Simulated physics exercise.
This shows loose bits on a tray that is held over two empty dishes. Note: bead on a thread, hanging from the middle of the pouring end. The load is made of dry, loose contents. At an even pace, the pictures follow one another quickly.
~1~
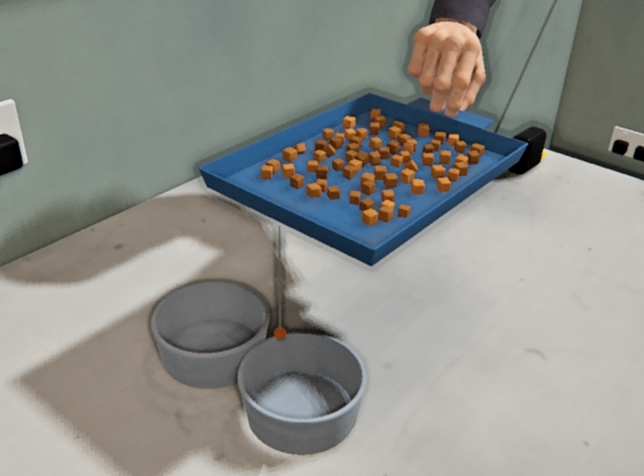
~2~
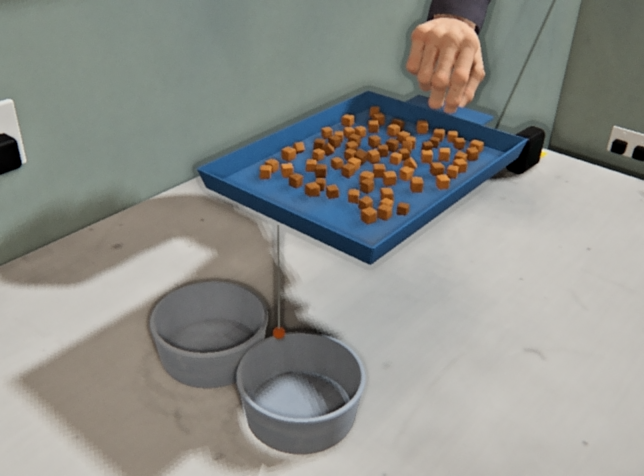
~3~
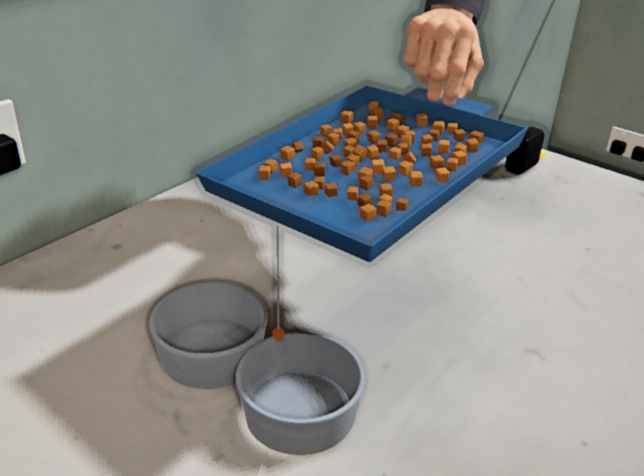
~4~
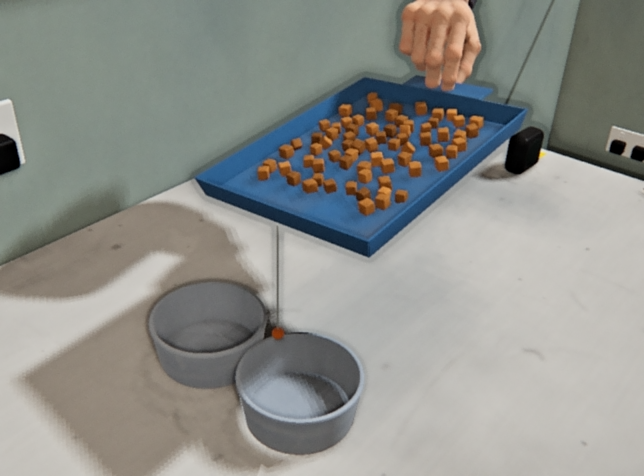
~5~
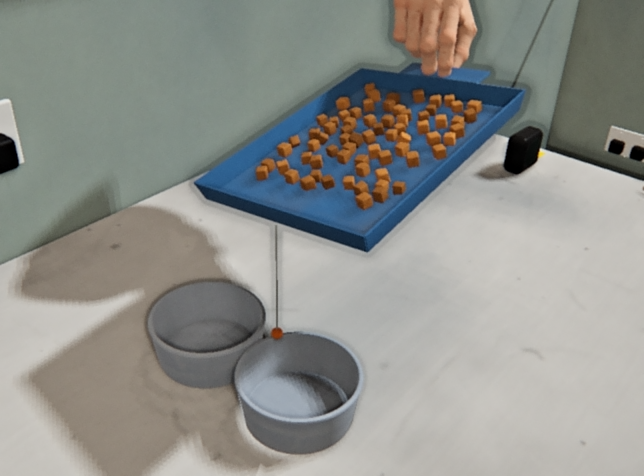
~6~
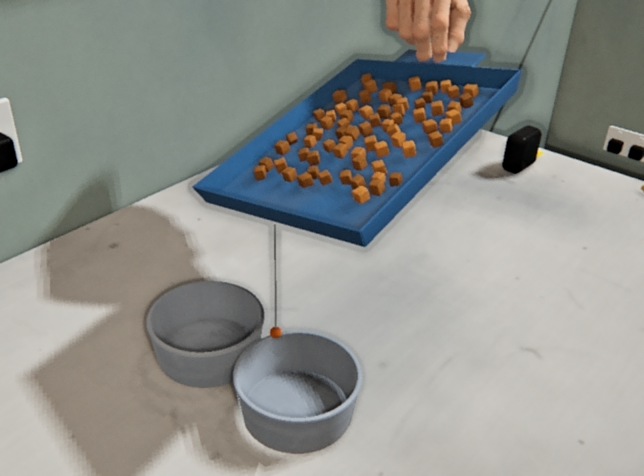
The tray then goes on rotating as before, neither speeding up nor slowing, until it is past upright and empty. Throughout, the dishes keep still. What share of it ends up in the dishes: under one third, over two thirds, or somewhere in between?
Counting both dishes, they collect beyond two thirds of the pieces.
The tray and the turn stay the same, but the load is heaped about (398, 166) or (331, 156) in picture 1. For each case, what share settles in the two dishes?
Around 80 percent the first time, around 60 percent the second.
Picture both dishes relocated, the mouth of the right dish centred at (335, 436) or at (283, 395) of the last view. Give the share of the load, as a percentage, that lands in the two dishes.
Trial 1 about 10 %, trial 2 about 40 %.
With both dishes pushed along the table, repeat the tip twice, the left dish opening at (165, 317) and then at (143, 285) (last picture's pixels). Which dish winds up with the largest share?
Case one: The leftmost one; case two: The rightmost one.
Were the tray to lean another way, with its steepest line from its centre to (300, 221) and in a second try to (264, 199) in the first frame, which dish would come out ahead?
Order of results: The right-placed dish, followed by the left-placed dish.
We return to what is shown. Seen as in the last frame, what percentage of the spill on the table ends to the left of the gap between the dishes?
Estimate: About 80 per cent.
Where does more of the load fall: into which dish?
Reply: The left-hand one.
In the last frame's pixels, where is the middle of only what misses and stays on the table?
Near (207, 298).
Soon, tray tipped steeply; nearly all on the tray; a stray few in the left dish; a stray few in the air.
A while on, tray tipped past a quarter turn; nearly all on the tray; a small part in the left dish; a stray few outside both.
Towards the end, tray tipped past a quarter turn; most in the left dish; about a quarter outside both.
Finally, tray tipped past a quarter turn; none in the right dish; most in the left dish; about a quarter outside both.
